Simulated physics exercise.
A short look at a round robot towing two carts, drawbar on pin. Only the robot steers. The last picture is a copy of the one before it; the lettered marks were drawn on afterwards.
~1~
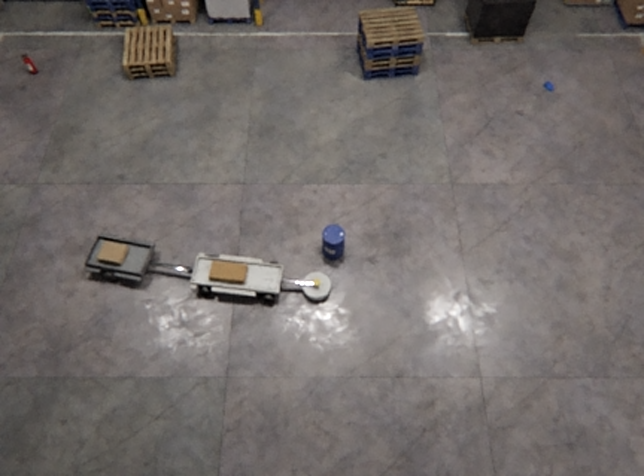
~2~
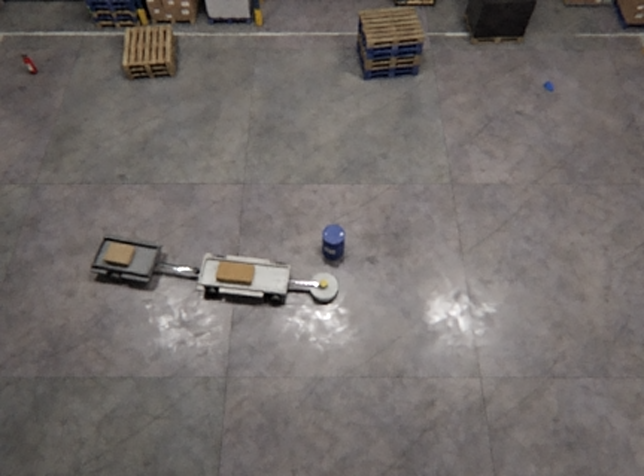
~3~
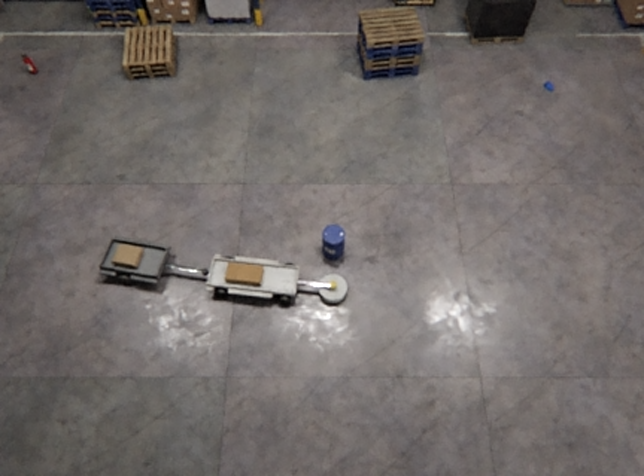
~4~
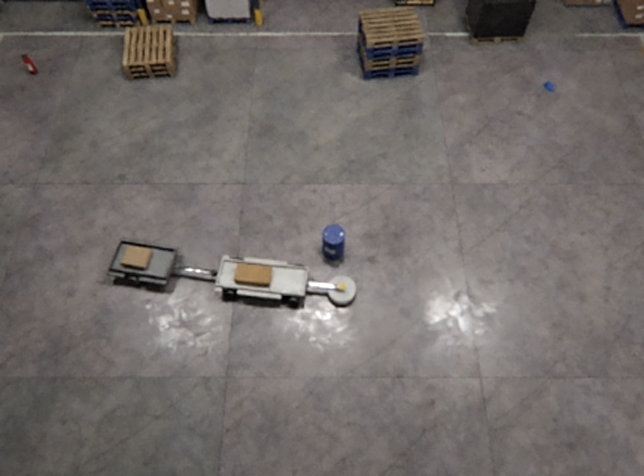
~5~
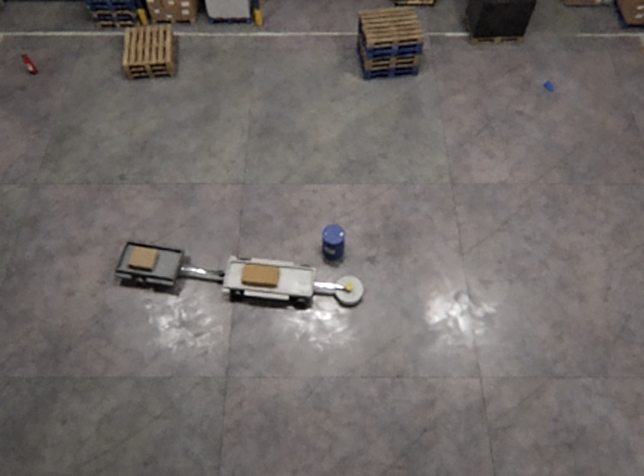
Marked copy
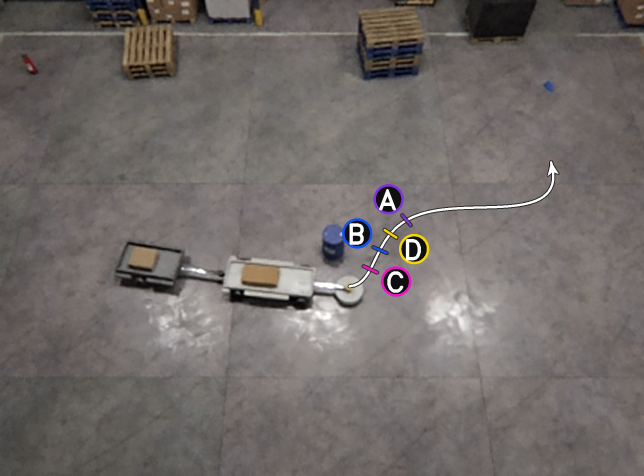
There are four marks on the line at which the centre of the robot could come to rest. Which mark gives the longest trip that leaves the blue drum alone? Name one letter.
The farthest safe stop is B.
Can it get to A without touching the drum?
No.
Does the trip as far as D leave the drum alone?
No.
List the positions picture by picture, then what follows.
Robot (317, 285); white cart (237, 275); grey cart (120, 256), in the first picture.
Robot (324, 286); white cart (245, 275); grey cart (126, 257); blue drum (333, 251), in the second picture.
Robot (333, 288); white cart (254, 276); grey cart (135, 259); blue drum (333, 251), in the third picture.
Robot (342, 289); white cart (263, 277); grey cart (143, 260); blue drum (333, 251), in the fourth picture.
Robot (349, 290); white cart (270, 278); grey cart (150, 261); blue drum (333, 251), in the fifth picture.
On the copy, A at (406, 220); B at (380, 250); C at (370, 269); D at (390, 234); the route from (349, 286) via (455, 208) to (551, 162).
On B. First, robot (365, 281), last cart (165, 264).
Then, robot (373, 266), last cart (178, 265).
Finally, robot (379, 254), last cart (189, 267); nothing has been touched.
By contrast, A is too far, the drum has been hit; C is safe but short; D is too far, the drum has been hit.
